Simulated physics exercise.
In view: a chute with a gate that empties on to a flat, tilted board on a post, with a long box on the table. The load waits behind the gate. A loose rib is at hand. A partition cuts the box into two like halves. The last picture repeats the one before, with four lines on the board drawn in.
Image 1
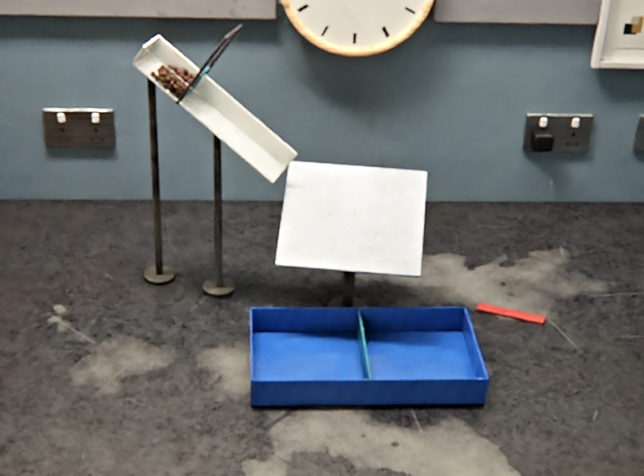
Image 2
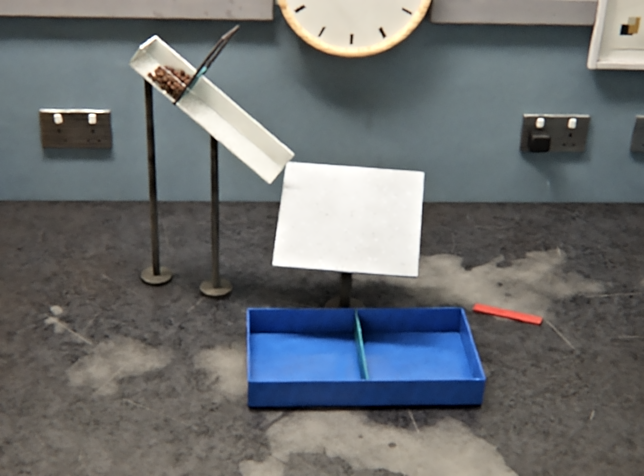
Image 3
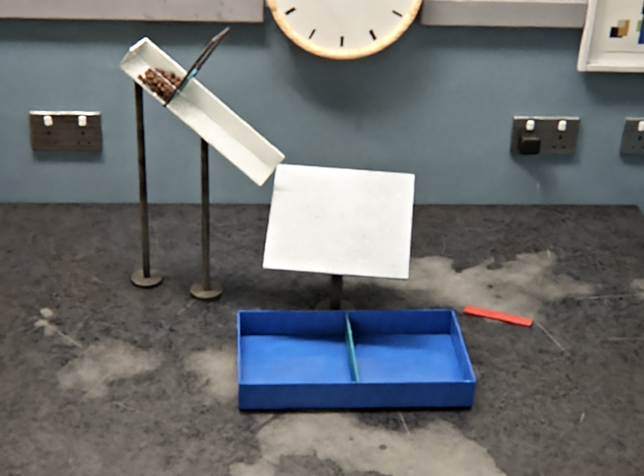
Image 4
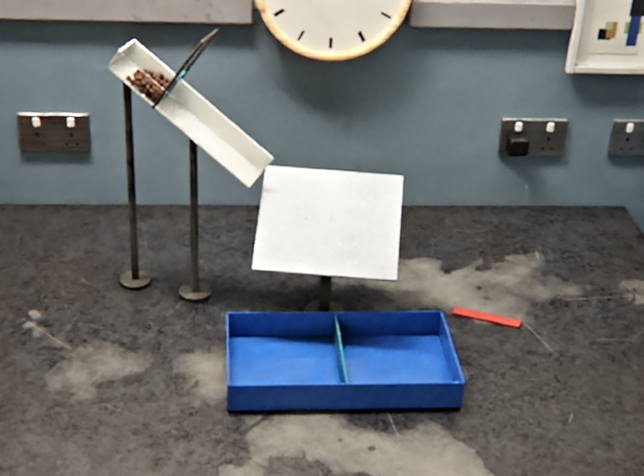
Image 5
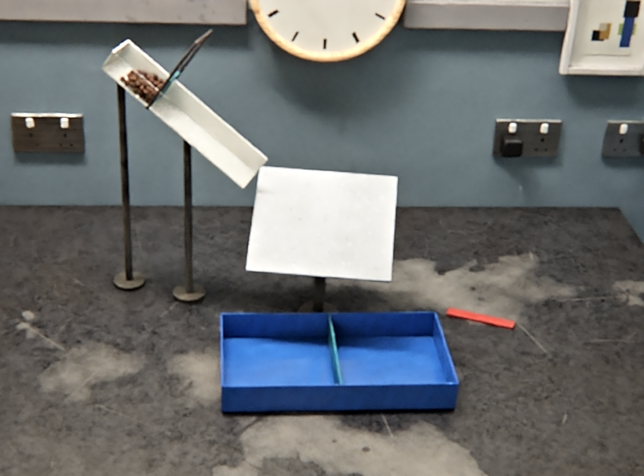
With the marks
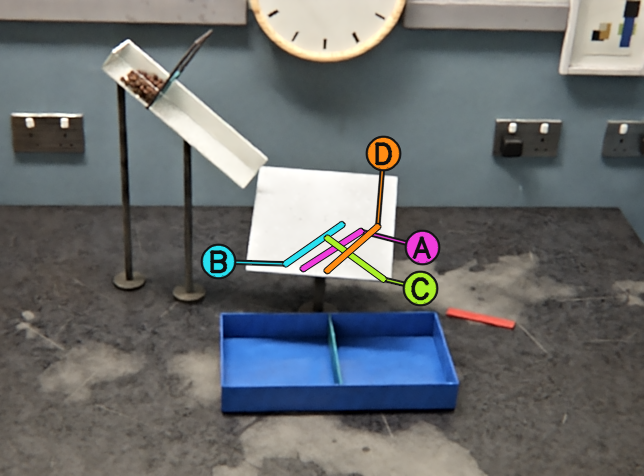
A blue box, tilted board and loaded chute stay still while the view drifts slightly right.
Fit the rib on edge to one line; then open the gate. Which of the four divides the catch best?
Best: C.
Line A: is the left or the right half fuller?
Left.
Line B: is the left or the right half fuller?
More lands on the left.
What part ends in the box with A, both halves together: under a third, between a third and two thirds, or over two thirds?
It is over two thirds.
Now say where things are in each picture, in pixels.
Load behind the gate near (180, 82), allspice berries; lip of the chute near (279, 176), sloping gently, in the first picture.
Middle of the board near (350, 218), tilted fairly steeply; middle of its low edge near (345, 271); of its high edge near (355, 167), in the second picture.
Front corners of the box near (240, 384) and (475, 381); front end of its middle wall near (358, 382); gate still shut near (188, 79), in the third picture.
Middle of the load near (156, 86); lip near (255, 180), in the fourth picture.
Middle of the load near (150, 87); lip near (249, 181), in the fifth picture.
On the marked copy, line A from (361, 231) to (303, 268); line B from (341, 224) to (285, 263); line C from (327, 238) to (383, 279); line D from (377, 226) to (327, 270).
If A is chosen, of what is caught, all but a few in the left half, a small share in the right.
If B is chosen, of what is caught, all but a few in the left half, a small share in the right.
If C is chosen, of what is caught, close to a third in the left half, close to two thirds in the right.
If D is chosen, of what is caught, all but a few in the left half, a small share in the right.
